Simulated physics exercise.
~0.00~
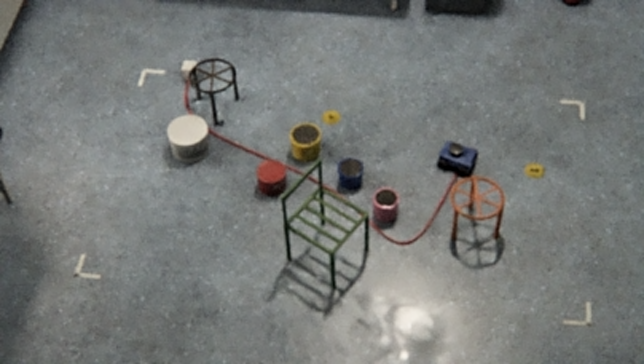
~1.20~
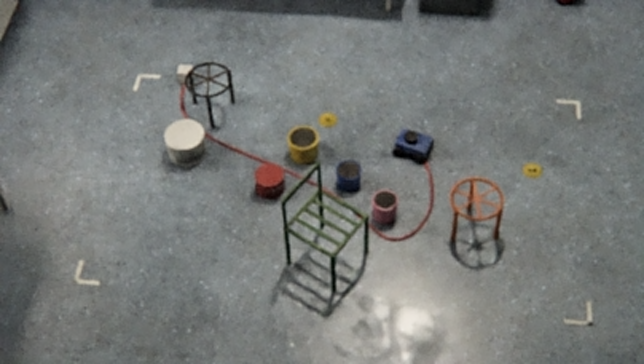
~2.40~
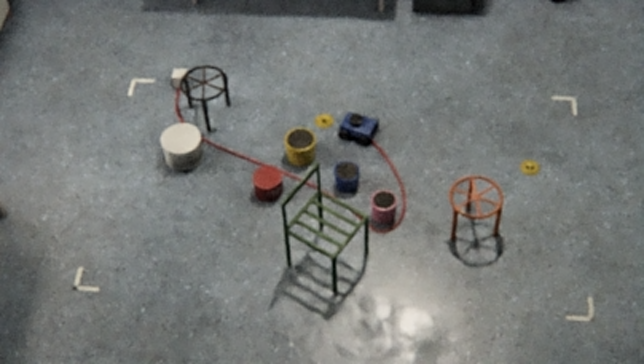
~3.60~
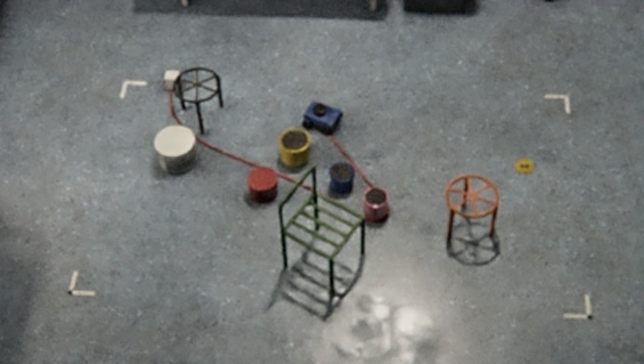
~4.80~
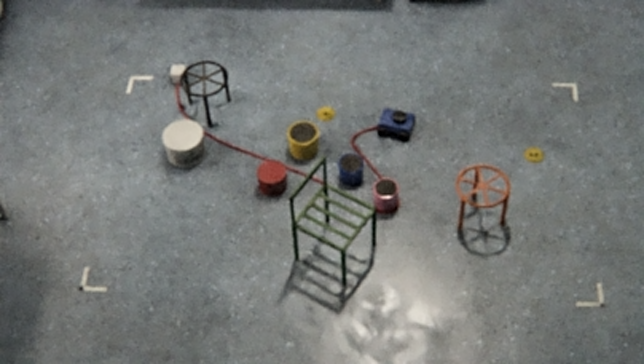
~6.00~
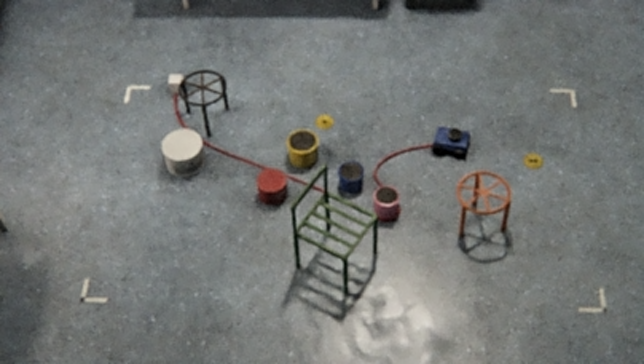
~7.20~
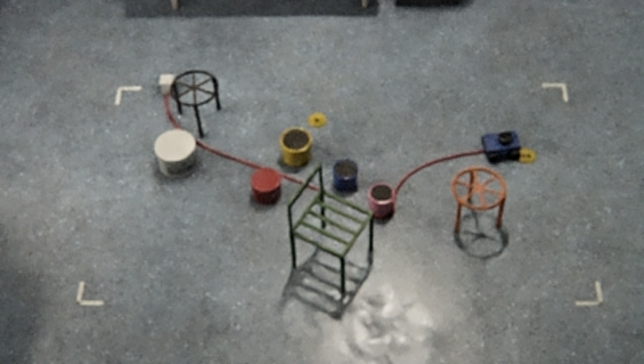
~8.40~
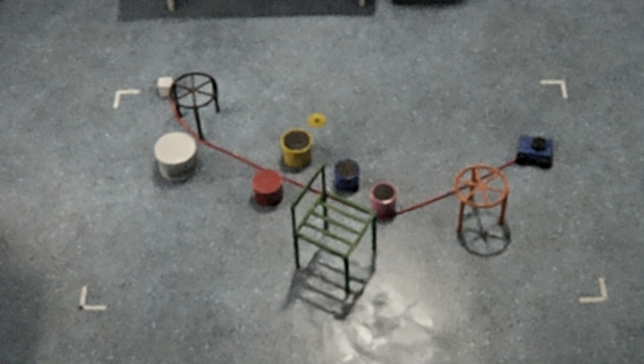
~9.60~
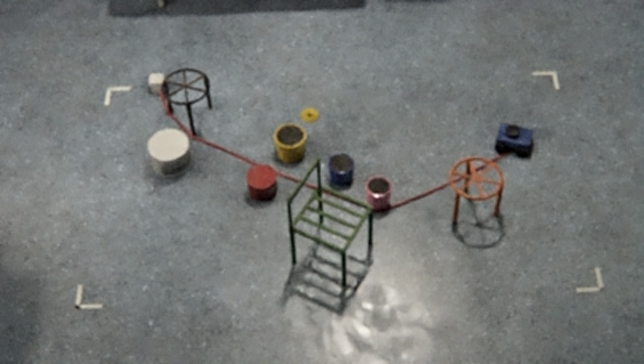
Speckled grey floor with a small blue cart trailing a red lead past pots and stools, moving left, then right beyond the orange stool.
